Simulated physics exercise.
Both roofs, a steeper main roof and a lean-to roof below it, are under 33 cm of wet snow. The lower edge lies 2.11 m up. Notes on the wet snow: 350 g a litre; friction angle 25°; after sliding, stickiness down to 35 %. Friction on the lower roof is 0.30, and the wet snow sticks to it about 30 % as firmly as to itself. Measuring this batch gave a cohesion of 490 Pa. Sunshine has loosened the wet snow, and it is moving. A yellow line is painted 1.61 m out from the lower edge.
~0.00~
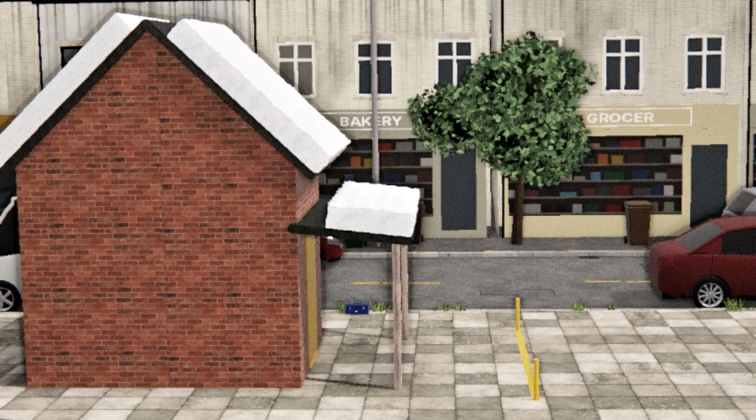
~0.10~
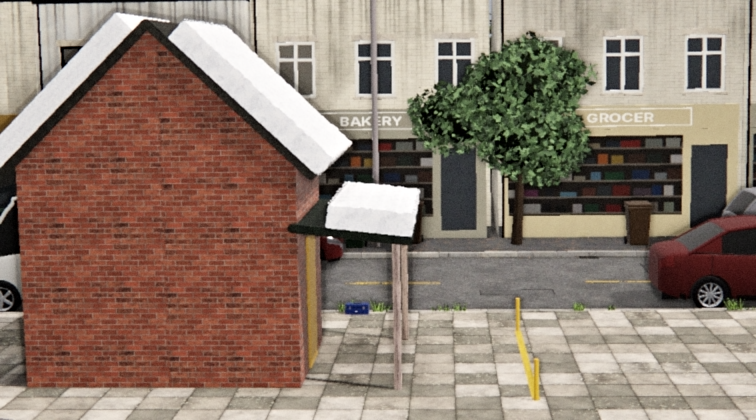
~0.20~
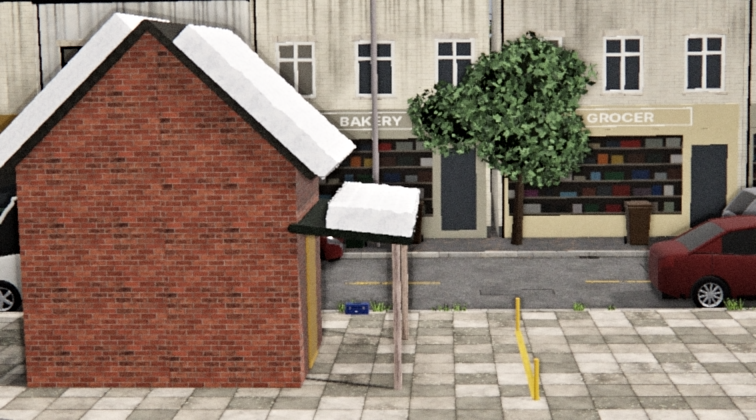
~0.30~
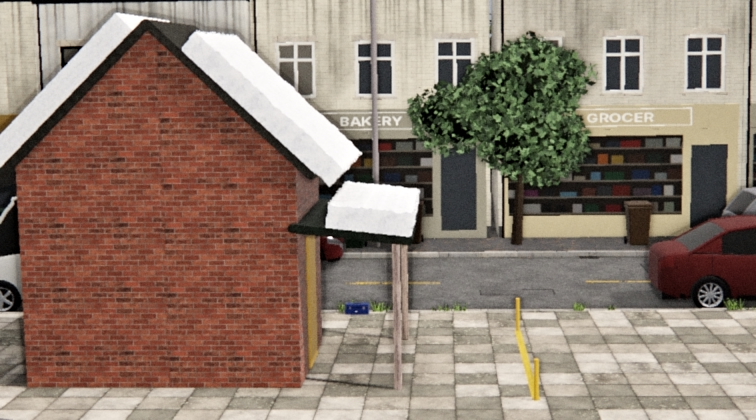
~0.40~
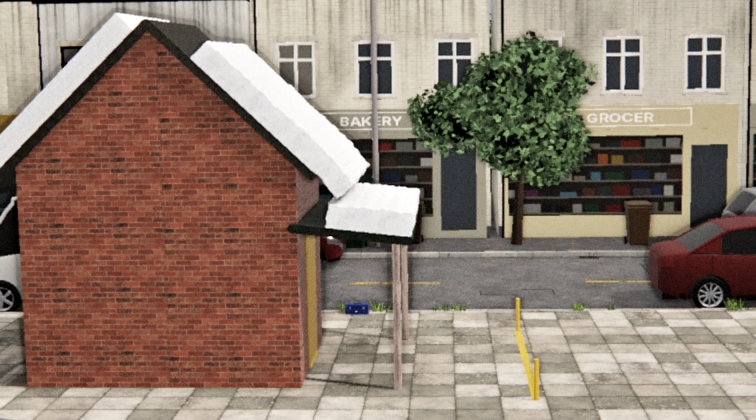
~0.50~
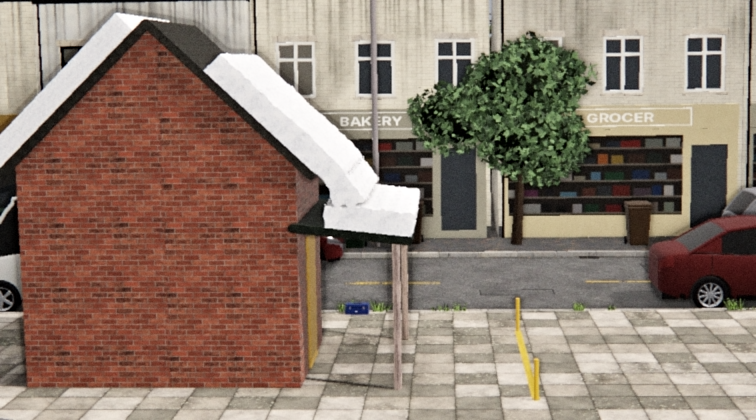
A thick slab of snow slid down the right side of a brick building's steep roof, baring dark roofing near the peak, then pushed out over the edge and onto the snowy lower roof.
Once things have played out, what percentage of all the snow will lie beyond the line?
About 41 %.
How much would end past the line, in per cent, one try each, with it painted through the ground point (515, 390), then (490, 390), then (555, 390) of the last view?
About 50 %, 55 %, 35 %.
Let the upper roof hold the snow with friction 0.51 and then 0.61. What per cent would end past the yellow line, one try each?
20 %, then 16 %.
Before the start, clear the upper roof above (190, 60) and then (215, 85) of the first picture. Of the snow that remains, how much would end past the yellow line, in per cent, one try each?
First try 30 per cent, second try 16 per cent.
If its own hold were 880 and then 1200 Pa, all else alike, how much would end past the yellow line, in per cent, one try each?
It'd be some 30 percent the first time and some 25 percent the second.
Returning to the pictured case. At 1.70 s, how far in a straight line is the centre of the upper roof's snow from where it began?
Roughly 4.0 m.
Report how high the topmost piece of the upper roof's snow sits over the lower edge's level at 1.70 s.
Height above lower edge: Approx. 0.4 m.
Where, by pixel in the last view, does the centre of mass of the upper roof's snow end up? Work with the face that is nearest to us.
The spot is somewhere around (512, 334).
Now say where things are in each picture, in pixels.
The first picture shows leading edge of the wet snow at (316, 169).
The second picture shows leading edge of the wet snow at (318, 170), its middle shifted 3.0 cm, 1 % of it past the upper edge, in one piece.
The third picture shows leading edge of the wet snow at (322, 172), its middle shifted 11 cm, 4 % of it past the upper edge, in one piece.
The fourth picture shows leading edge of the wet snow at (329, 169), its middle shifted 25 cm, 9 % of it past the upper edge, in one piece.
The fifth picture shows leading edge of the wet snow at (339, 167), its middle shifted 44 cm, 17 % of it past the upper edge, in one piece.
The sixth picture shows leading edge of the wet snow at (351, 182), its middle shifted 68 cm, 27 % of it past the upper edge, in one piece.
After 1.05 s, none is below the lower edge and 0 % is past the line.
After 1.70 s, 61 % is below the lower edge and 21 % is past the line.
After 2.35 s, 71 % is below the lower edge and 41 % is past the line.
After 3.00 s, 71 % is below the lower edge and 41 % is past the line.
After 3.30 s, at the end, 71 % is below the lower edge and 41 % is past the line.
